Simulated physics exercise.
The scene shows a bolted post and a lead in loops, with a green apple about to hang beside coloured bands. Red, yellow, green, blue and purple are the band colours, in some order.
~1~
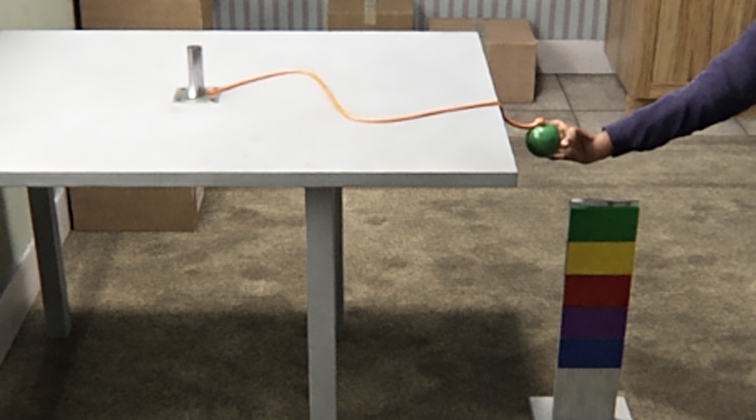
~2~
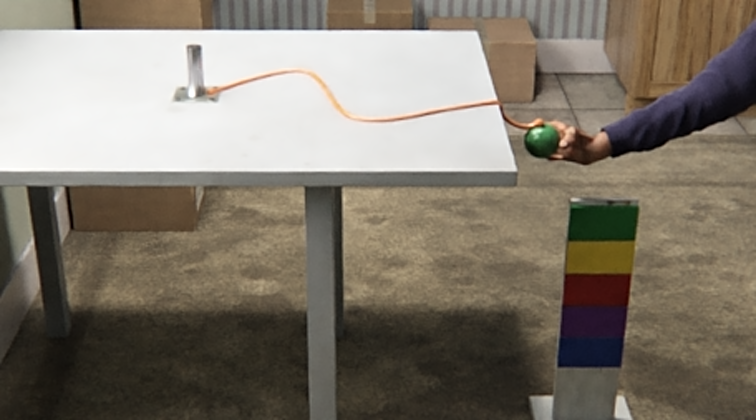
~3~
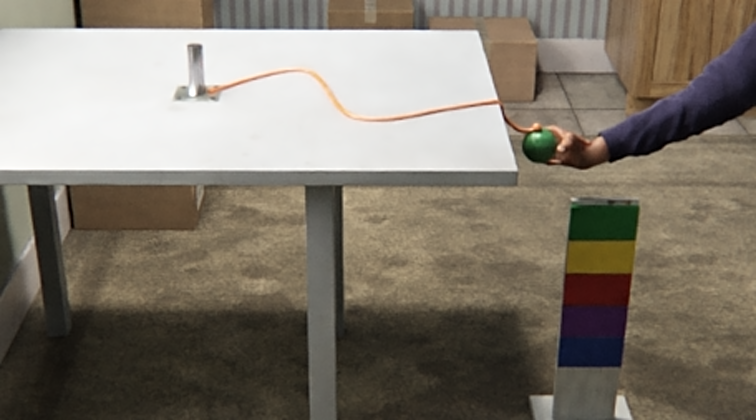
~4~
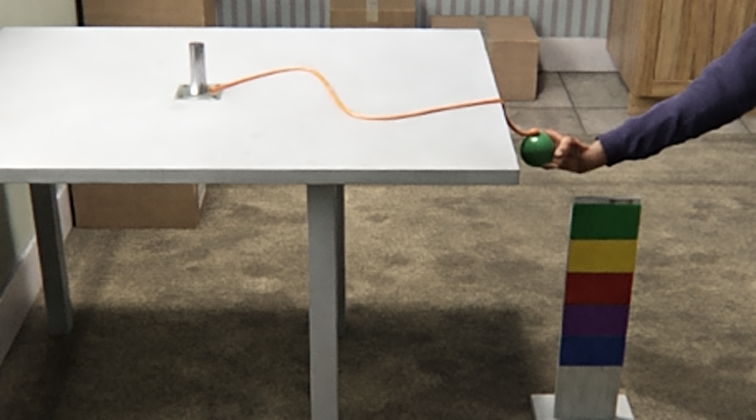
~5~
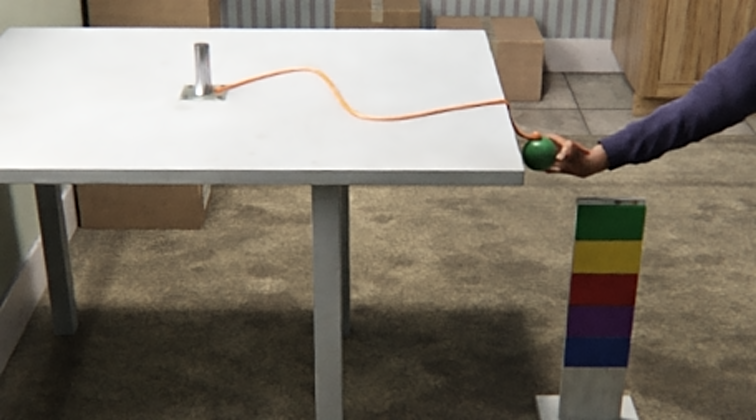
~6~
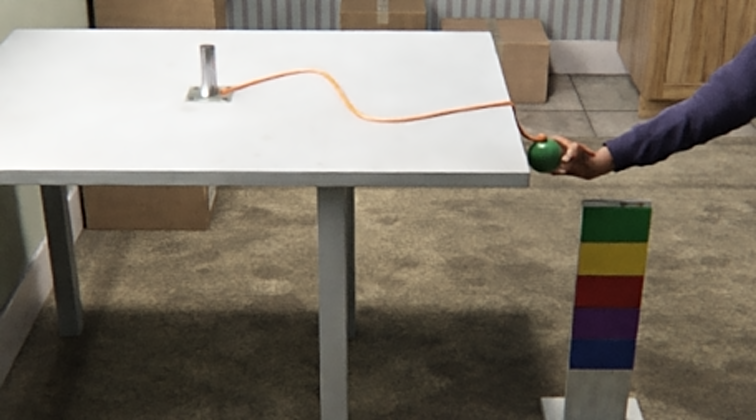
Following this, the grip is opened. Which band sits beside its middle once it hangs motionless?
The red band.
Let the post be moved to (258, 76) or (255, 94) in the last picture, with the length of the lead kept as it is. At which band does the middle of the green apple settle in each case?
Answer, in order: Purple, purple.
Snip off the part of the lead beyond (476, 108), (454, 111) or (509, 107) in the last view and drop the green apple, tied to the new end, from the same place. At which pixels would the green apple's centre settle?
First (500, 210), then (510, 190), then (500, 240).
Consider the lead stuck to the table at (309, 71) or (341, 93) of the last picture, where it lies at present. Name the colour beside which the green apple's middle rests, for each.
Results, in sequence: Yellow / green.
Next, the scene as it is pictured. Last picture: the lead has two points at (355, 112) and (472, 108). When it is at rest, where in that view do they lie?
Near (465, 94) and (505, 178).
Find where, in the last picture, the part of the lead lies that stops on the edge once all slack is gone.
You'd find it at roughly (389, 121).
Soon after, apple near (472, 277); level with red.
Then, apple near (515, 280); level with red.
At rest, apple near (501, 278); level with red. Its middle rests at the red band.
